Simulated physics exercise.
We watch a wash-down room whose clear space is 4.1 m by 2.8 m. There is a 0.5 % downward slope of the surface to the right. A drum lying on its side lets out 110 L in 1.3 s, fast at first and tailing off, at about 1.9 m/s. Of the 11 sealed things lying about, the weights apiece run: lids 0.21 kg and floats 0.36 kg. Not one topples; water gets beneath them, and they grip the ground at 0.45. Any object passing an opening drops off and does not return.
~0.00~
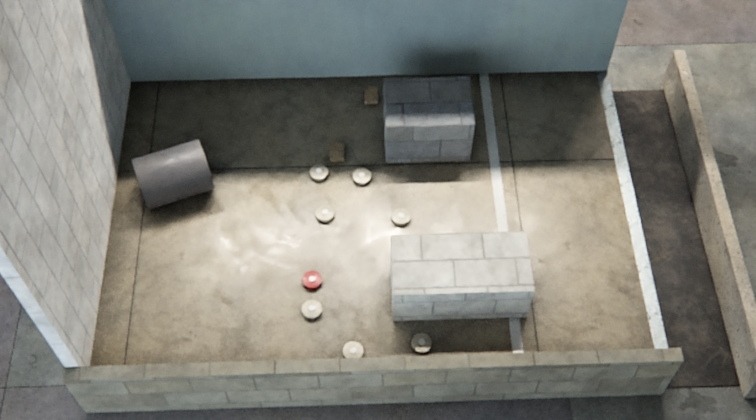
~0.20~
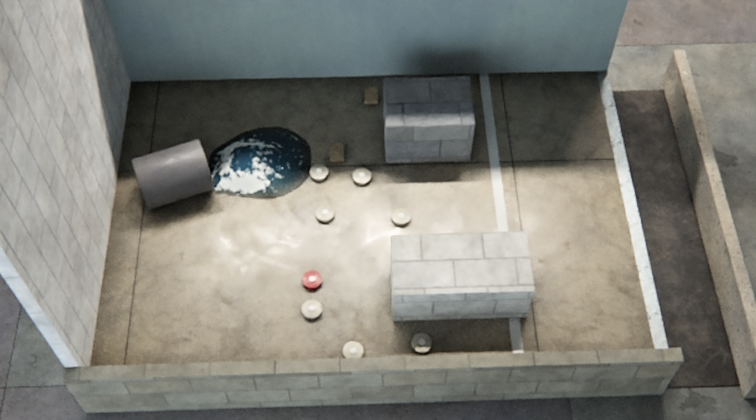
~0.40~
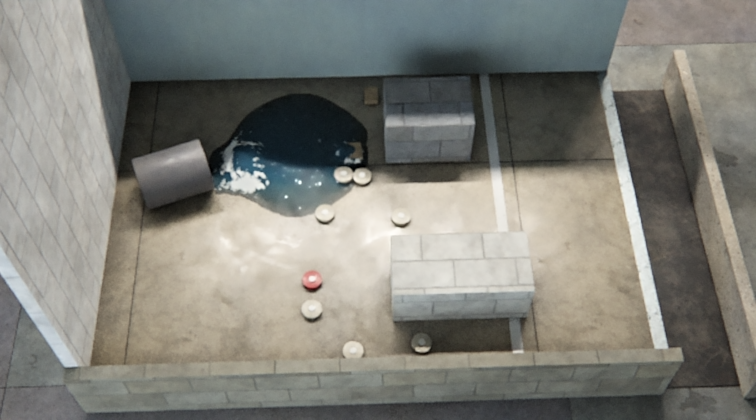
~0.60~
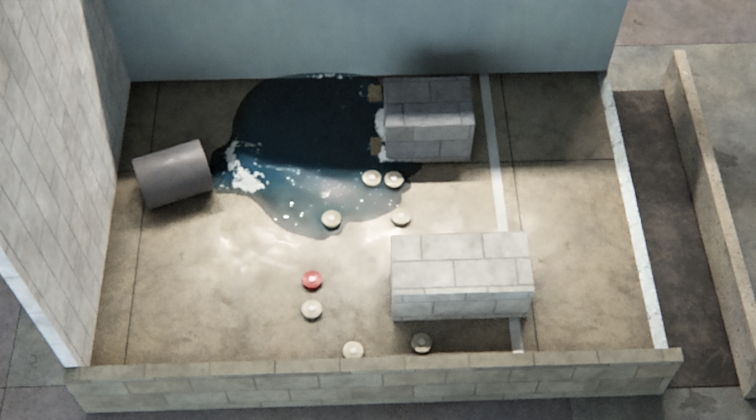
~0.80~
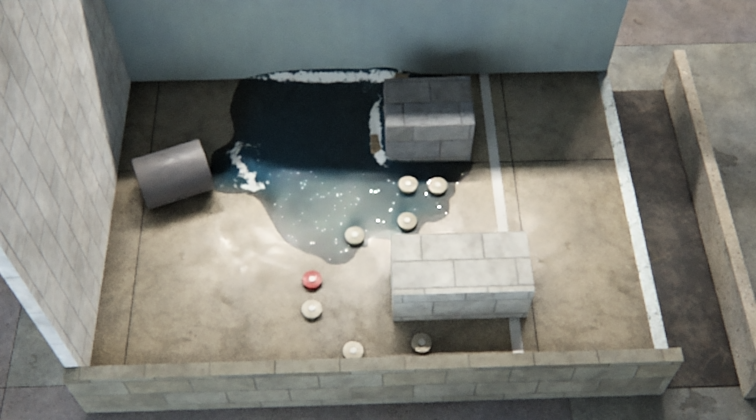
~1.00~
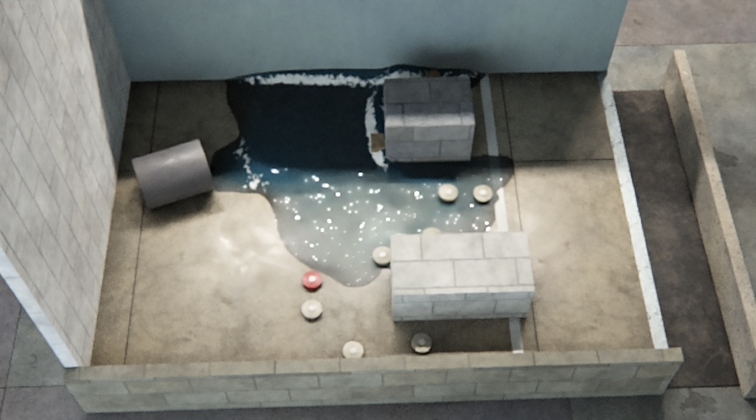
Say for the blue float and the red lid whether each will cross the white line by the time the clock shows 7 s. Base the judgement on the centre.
Blue float makes it across; red lid comes up short.
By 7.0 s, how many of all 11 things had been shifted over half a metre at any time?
That comes to 7.
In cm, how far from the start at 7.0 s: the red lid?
Around 0 cm from the start.
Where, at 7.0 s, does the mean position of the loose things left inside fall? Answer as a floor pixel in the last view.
Around (398, 262).
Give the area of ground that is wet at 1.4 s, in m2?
I'd estimate close to 4.0 m2.
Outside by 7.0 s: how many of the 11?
I make it 4.
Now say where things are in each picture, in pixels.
In the first picture, the blue float is out of sight; the red lid at (312, 279), on the bottom; water covers 0.0 m2; 0 of 11 have shifted.
In the second picture, the blue float is out of sight; the red lid at (312, 279), on the bottom; water covers 0.4 m2; 0 of 11 have shifted.
In the third picture, the blue float is out of sight; the red lid at (312, 279) rests on the ground; 1.1 m2 under water; 2 of 11 have shifted.
In the fourth picture, the blue float is out of sight; the red lid at (312, 279), on the bottom; water covers 2.0 m2; 4 of 11 have shifted.
In the fifth picture, the blue float is out of sight; the red lid at (312, 279) rests on the ground; 2.6 m2 under water; 6 of 11 have shifted.
In the sixth picture, the blue float is out of sight; the red lid at (312, 279), on the bottom; 3.2 m2 under water; 6 of 11 have shifted.
After 1.4 s the blue float is near (431, 104), 0.0 m from its start, aground; the red lid is near (312, 279), 0.0 m from its start, aground; 3 of 11 are over the mark; 4 afloat.
After 3.1 s the blue float is near (549, 107), 1.0 m from its start, aground; the red lid is near (312, 279), 0.0 m from its start, aground; 5 of 11 are over the mark; 0 afloat.
After 4.9 s the blue float is near (576, 112), 1.2 m from its start, aground; the red lid is near (312, 279), 0.0 m from its start, aground; 5 of 11 are over the mark; 0 afloat.
After 7.0 s the blue float is near (576, 112), 1.2 m from its start, aground; the red lid is near (312, 279), 0.0 m from its start, aground; 5 of 11 are over the mark; 0 afloat.
